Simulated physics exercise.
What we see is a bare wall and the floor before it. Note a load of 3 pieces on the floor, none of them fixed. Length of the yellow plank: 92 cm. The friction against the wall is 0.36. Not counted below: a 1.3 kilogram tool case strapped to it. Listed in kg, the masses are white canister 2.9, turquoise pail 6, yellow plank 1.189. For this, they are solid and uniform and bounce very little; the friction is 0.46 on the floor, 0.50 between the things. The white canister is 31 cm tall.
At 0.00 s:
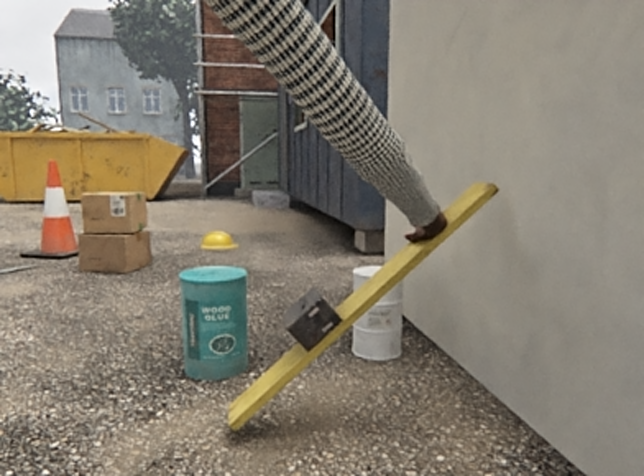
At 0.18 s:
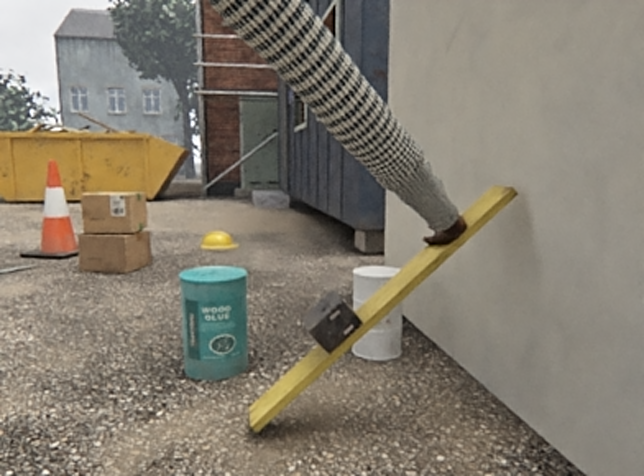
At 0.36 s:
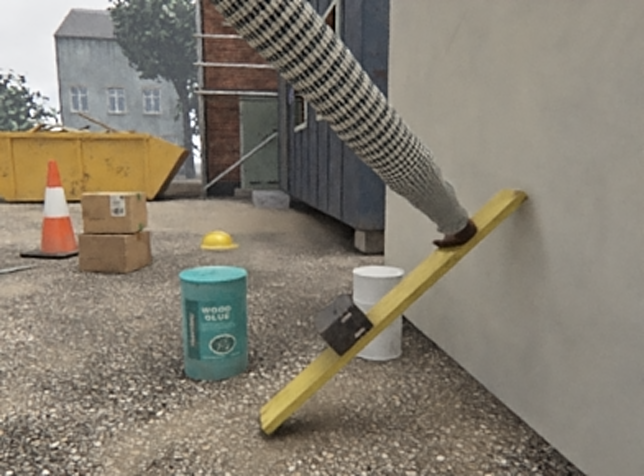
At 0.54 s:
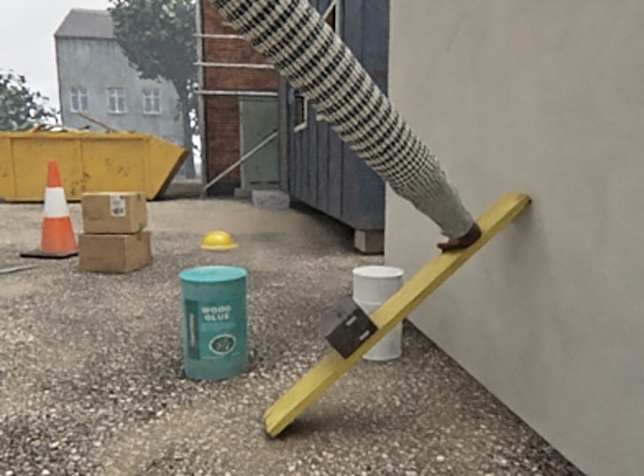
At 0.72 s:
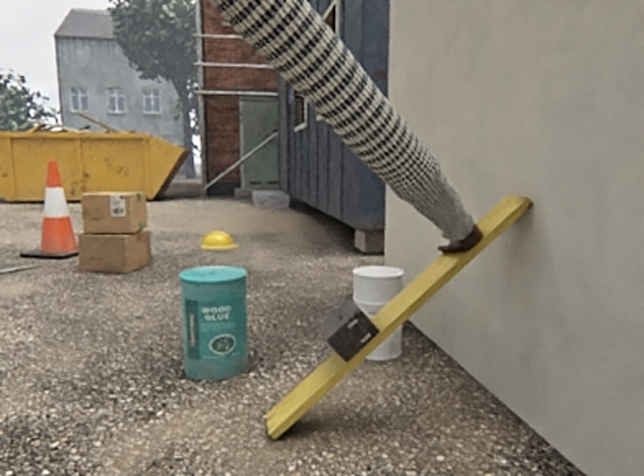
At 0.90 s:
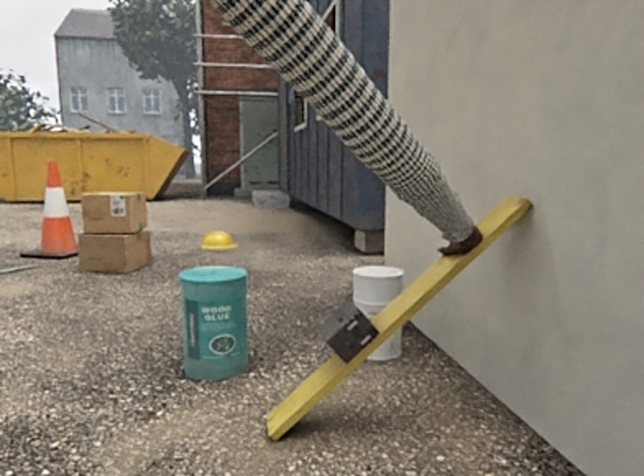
The video shows an arm in a checked sleeve moving a slanted yellow plank, with a dark block on it, a short way right against a bare wall, then holding it there beside a turquoise pail and white canister.
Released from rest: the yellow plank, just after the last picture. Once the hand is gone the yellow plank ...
... stays in place.
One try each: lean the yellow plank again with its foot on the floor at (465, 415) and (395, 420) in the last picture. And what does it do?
Standing, then standing.
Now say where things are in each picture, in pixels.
In the first picture, 11 cm still to go; yellow plank (361, 301); white canister (377, 311).
In the second picture, 5 cm still to go; yellow plank (381, 303); white canister (377, 311).
In the third picture, 3 cm still to go; yellow plank (391, 306); white canister (377, 311).
In the fourth picture, 1 cm still to go; yellow plank (396, 309); white canister (377, 311).
Leant on the wall, still held; yellow plank (397, 312); white canister (377, 311), in the fifth picture.
Leant on the wall, still held; yellow plank (397, 313); white canister (377, 311), in the sixth picture.
After 1.10 s, no change.
After 1.40 s, yellow plank resting near (397, 314).
In the end (2.2 s), all 3 under 10 cm from the start. At the end, from the last picture's camera, yellow plank near (397, 314). The plank stays up.
